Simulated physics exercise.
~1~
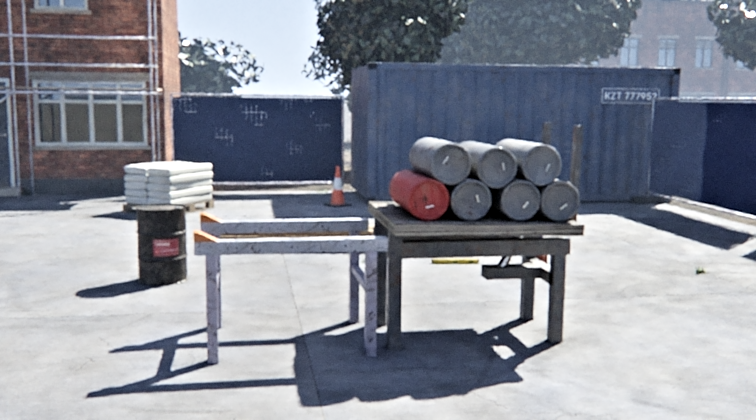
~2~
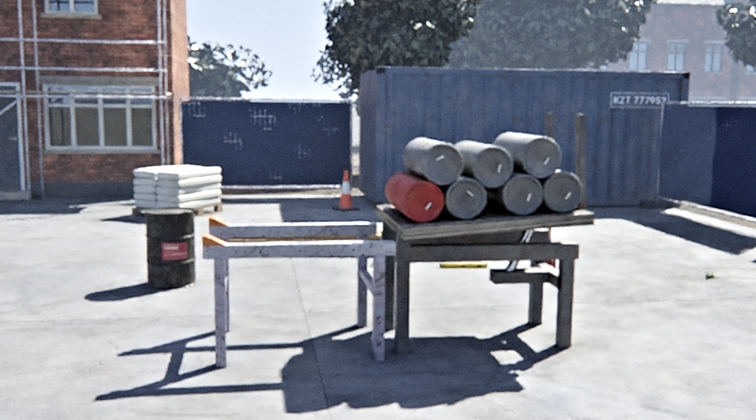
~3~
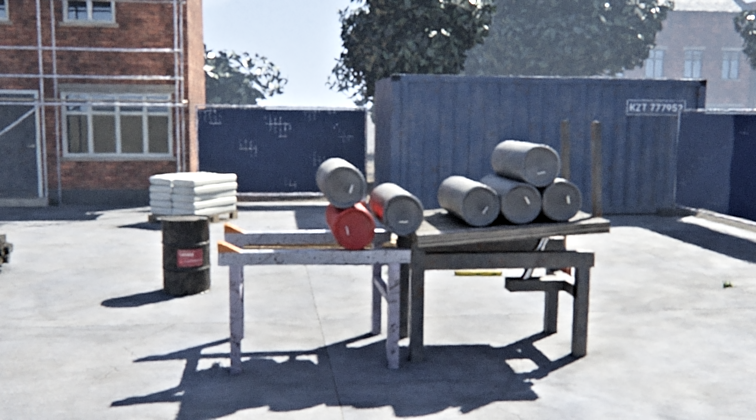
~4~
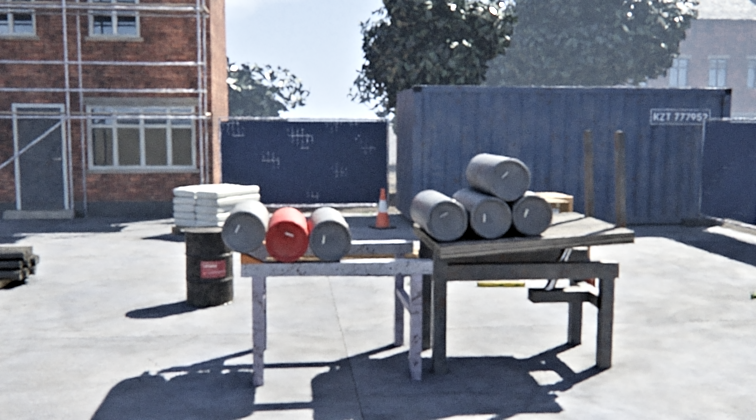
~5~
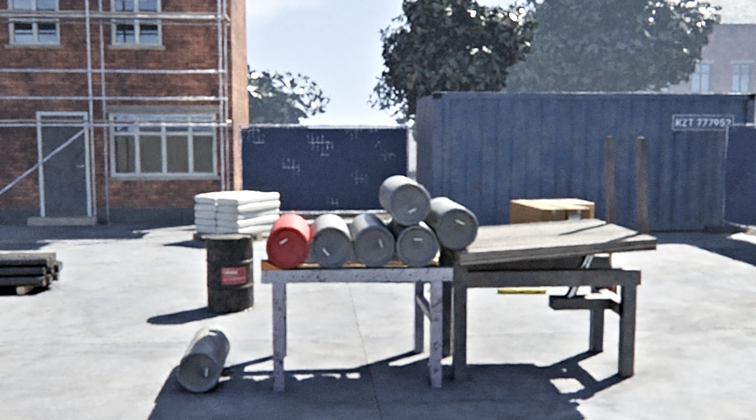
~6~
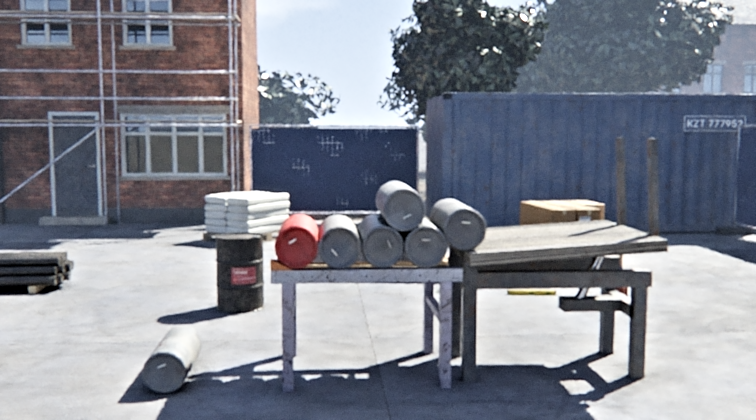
In a sunlit paved yard, seen from the front by a camera drifting slightly left, a blue container and a brick building with scaffolding stand behind two tables. Seven cylinders, six grey and one red at the lower left, are stacked on the dark right-hand table beside a level, pale rack. The dark deck tilts towards the rack, and the cylinders roll left onto it in a tumbling group. One grey cylinder gets past the rack's left end and drops to the ground. The red one stays at that end, with the other grey cylinders resting beside it, one on top.
